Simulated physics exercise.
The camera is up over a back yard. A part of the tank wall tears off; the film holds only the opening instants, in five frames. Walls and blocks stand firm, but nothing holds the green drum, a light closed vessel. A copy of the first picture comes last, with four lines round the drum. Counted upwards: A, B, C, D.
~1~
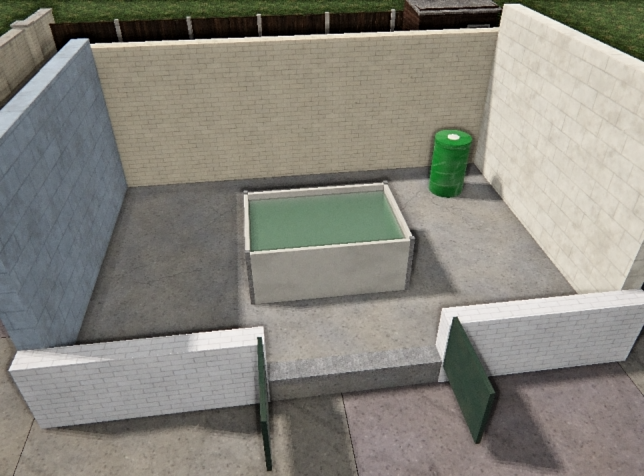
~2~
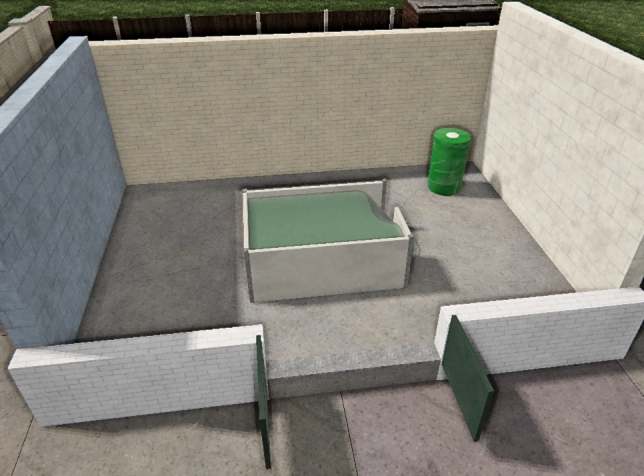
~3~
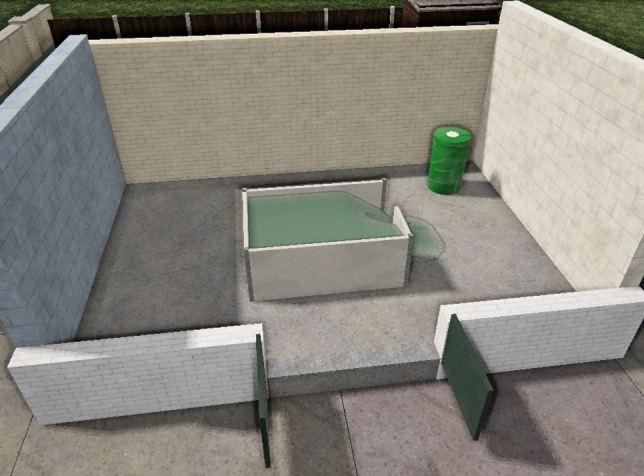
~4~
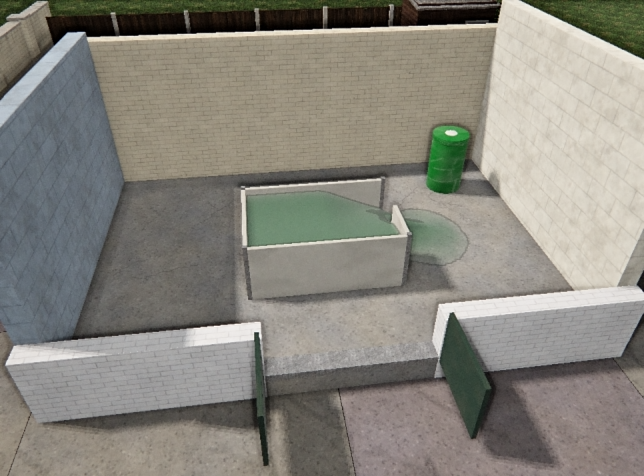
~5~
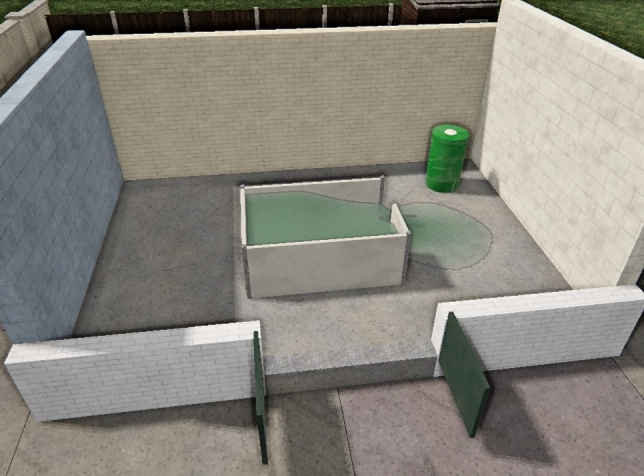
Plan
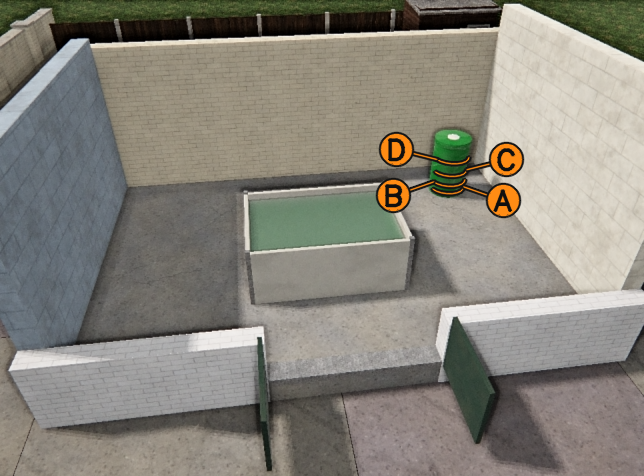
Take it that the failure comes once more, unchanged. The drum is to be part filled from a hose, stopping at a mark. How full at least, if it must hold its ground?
It is B.
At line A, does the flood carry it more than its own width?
Yes, clearly.
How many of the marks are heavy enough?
Three of them.
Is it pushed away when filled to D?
No, not at all.
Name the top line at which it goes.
A.
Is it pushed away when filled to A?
Yes, it does.
On the marked copy, A at (452, 193); B at (453, 186); C at (454, 176); D at (457, 163); from the bottom up A, B, C, D.
With A, it is pushed about 3 times its own width away.
With B, it does not move.
With C, it does not move.
With D, it does not move.
